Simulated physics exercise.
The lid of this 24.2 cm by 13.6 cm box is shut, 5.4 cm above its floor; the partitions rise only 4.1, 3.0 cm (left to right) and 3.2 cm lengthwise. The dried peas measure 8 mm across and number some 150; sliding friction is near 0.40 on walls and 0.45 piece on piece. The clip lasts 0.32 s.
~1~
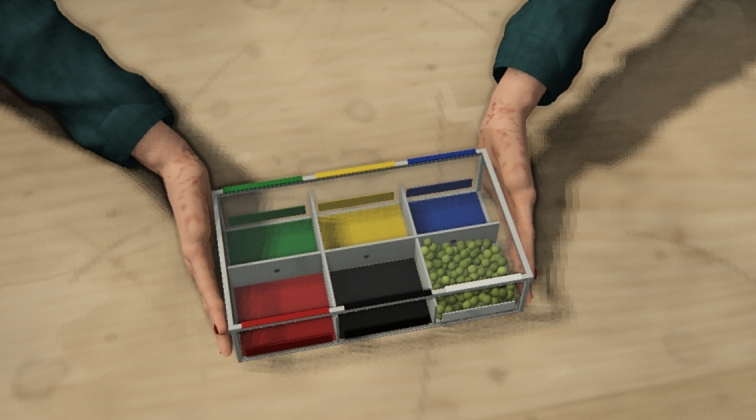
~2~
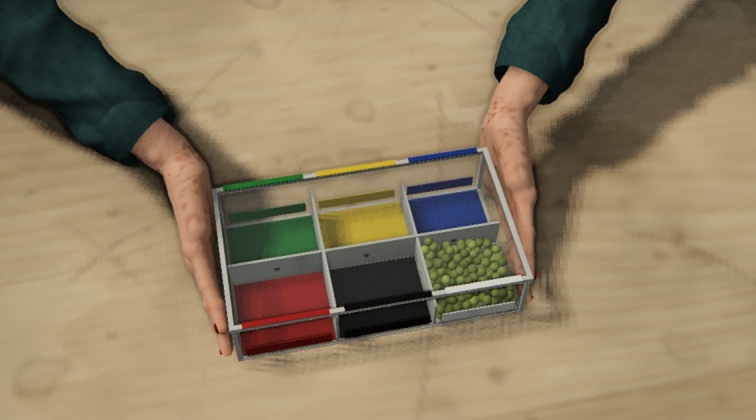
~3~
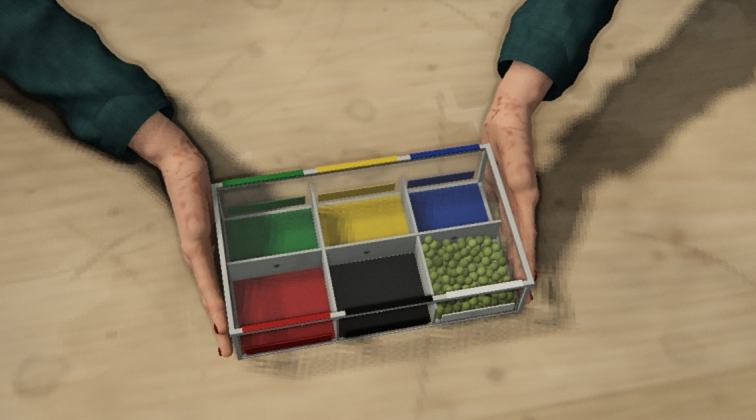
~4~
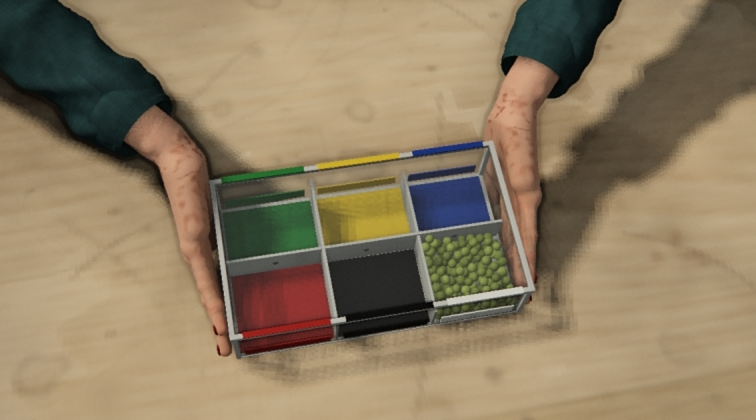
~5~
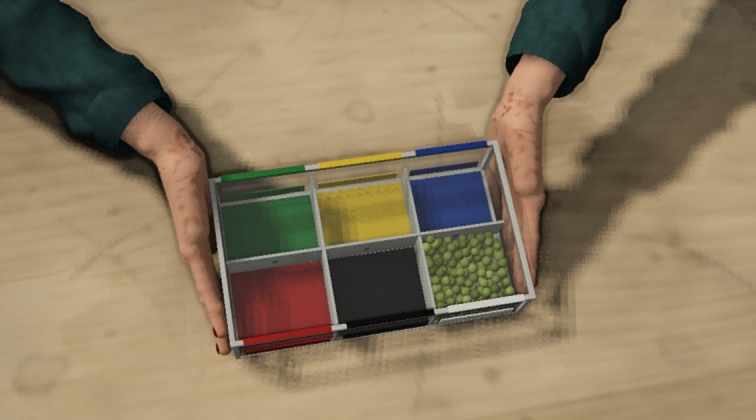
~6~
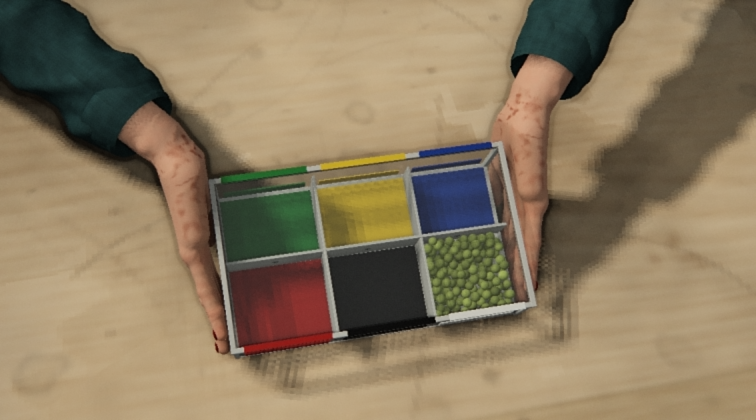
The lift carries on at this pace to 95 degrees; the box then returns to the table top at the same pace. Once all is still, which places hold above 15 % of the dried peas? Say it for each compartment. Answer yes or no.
Red no, blue no, green no, yellow no, white yes, black no.
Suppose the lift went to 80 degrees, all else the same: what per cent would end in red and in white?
Then: Red 0, white 100.
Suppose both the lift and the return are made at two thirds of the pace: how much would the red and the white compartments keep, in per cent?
Then: Red 0; white 95.
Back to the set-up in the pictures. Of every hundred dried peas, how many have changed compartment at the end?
Roughly 5 per cent.
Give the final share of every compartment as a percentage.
Red 0, blue 0, green 0, yellow 0, white 95, black 5.
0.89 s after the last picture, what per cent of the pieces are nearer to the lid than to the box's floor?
About 40 per cent.
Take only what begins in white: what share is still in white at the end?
About 100 per cent.
Then, 0.89 s after the last picture, tilt 94 degrees; white 100 %.
Then, 1.48 s after the last picture, tilt 40 degrees; white 100 %.
Then, 2.13 s after the last picture, tilt 0 degrees; white 95 %, black 5 %.
In the end, red 0 %, blue 0 %, green 0 %, yellow 0 %, white 95 %, black 5 %.
